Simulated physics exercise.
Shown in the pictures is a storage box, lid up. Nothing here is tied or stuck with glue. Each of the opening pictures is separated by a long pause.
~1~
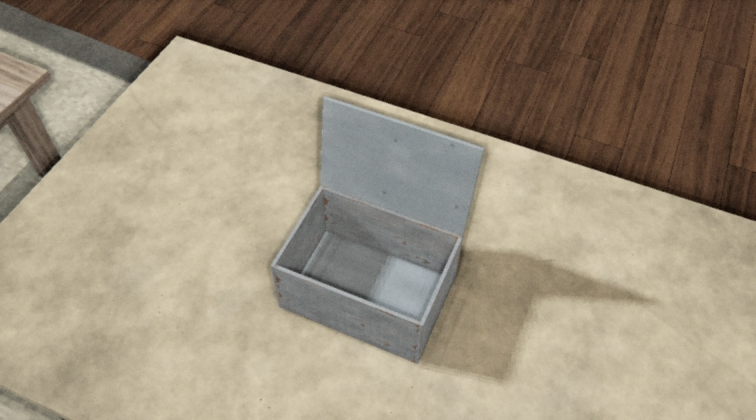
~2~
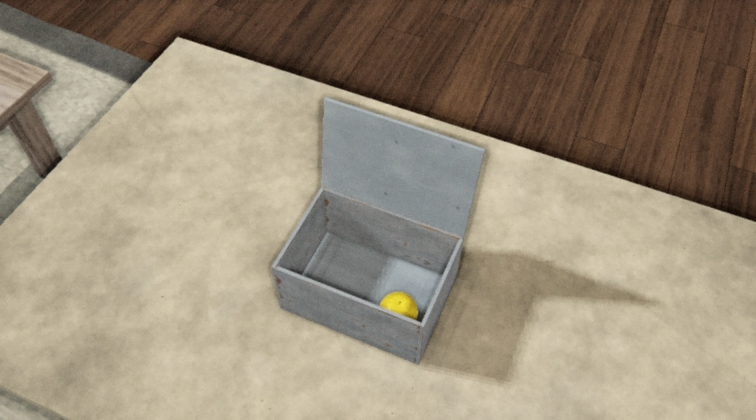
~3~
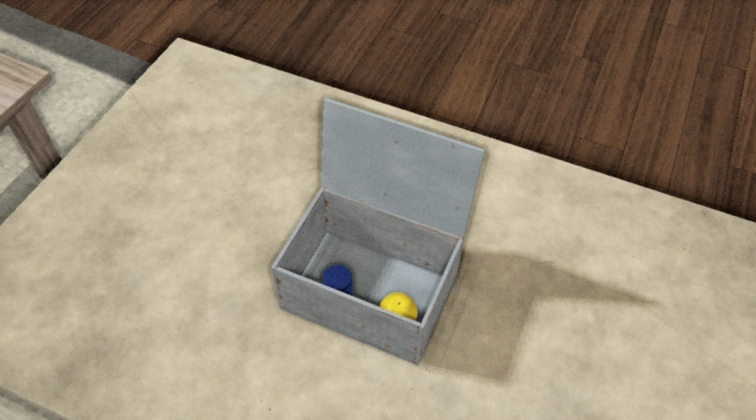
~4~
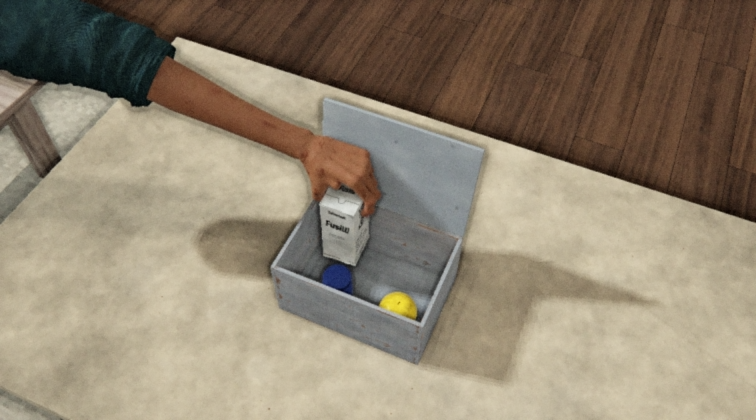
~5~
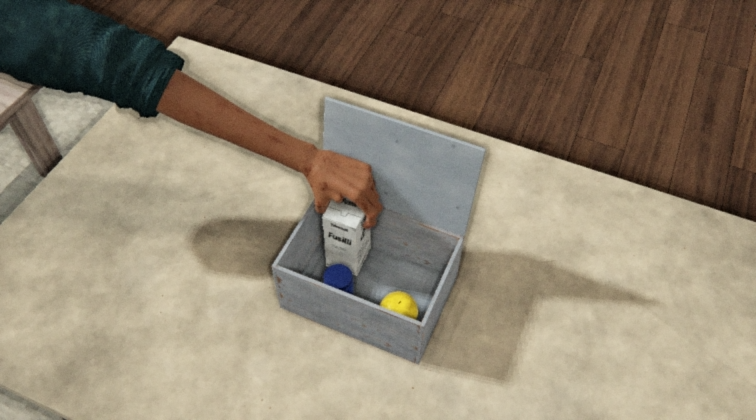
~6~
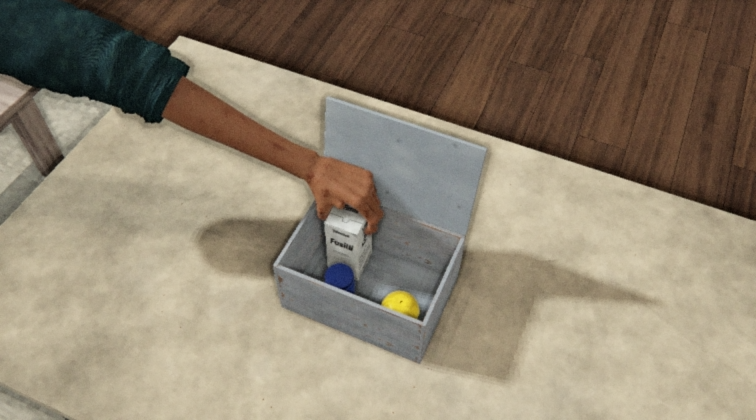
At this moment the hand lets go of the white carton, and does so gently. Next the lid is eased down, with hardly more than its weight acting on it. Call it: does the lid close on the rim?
My call is that it fails to close.
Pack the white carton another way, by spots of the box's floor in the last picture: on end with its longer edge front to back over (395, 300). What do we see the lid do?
Put it in like that and the lid gets all the way down.
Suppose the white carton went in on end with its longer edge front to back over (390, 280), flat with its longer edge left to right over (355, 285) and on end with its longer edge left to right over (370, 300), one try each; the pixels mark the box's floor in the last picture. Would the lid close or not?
1: Open. 2: Closed. 3: Closed.
Then, 1.30 s past the last view, lid 78° above the rim.
Then, 1.70 s past the last view, lid 50° above the rim.
Finally, lid 35° above the rim; all 3 still in place. Final places as the last picture's camera would see them, white carton near (347, 244).
